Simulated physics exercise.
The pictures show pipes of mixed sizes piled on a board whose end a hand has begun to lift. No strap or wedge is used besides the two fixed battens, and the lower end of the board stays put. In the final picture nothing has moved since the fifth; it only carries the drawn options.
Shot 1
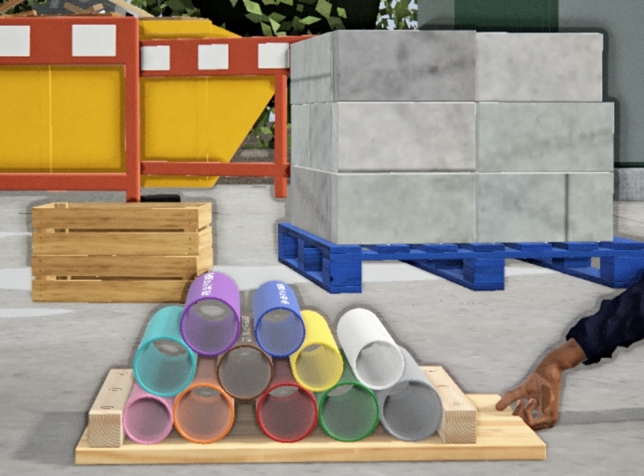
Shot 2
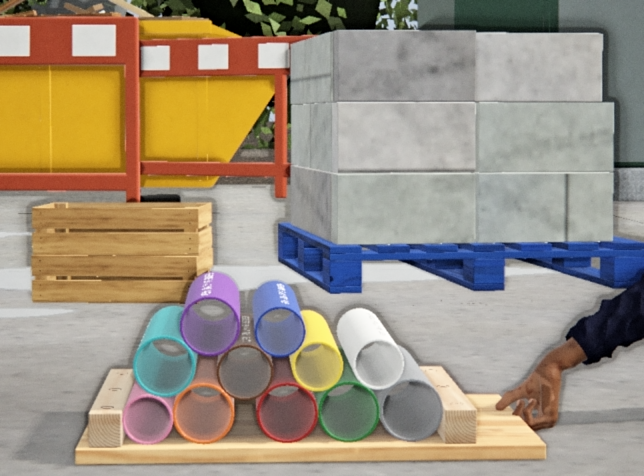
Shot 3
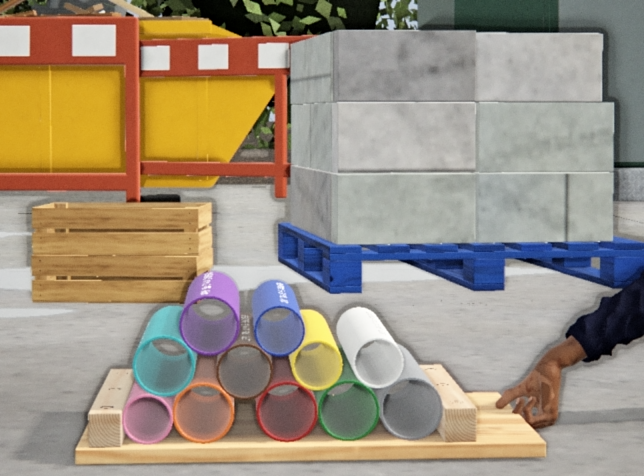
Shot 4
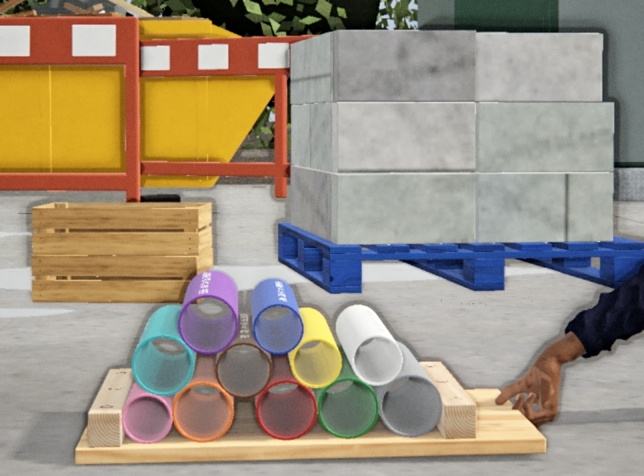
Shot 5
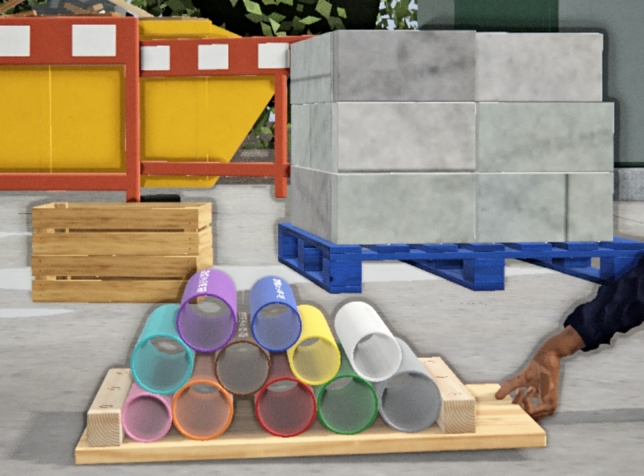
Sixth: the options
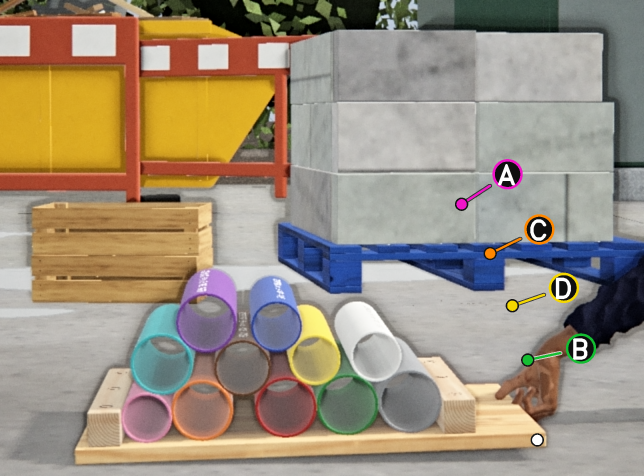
A dark-skinned hand in a navy sleeve reaches in from the right and grips the end of a pale wooden board on a paved yard, seen from the front. Purple, blue, turquoise, brown, yellow and white pipes lie piled over pink, orange, red, green and grey ones, before a crate and blocks on a blue pallet. The hand raises the board's right end very slightly while the camera stays still.
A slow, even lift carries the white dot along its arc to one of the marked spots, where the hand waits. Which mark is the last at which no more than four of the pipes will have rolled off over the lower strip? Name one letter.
Up to C.
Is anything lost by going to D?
Yes.
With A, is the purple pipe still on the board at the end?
No.
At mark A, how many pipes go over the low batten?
At A the number is six.
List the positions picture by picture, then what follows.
In the first picture, orange pipe (203, 414); red pipe (287, 413); green pipe (349, 412).
In the second picture, green pipe (349, 412); grey pipe (411, 410).
In the third picture, board (306, 410); grey pipe (411, 408); white pipe (378, 362); turquoise pipe (164, 366).
In the fourth picture, board (306, 408); pink pipe (147, 419); orange pipe (202, 412).
In the fifth picture, board (305, 405); pink pipe (146, 418); orange pipe (202, 410).
On the marked copy, A at (462, 204); B at (528, 360); C at (490, 254); D at (512, 306); the white dot at (537, 440).
With C. Early on, board at 17°.
Further on, board at 26°.
At the end, board at 26°, four over the low batten (brown, turquoise, blue, purple).
As for the rest, A six over the low batten; B none over the low batten; D two over the low batten (turquoise, purple).
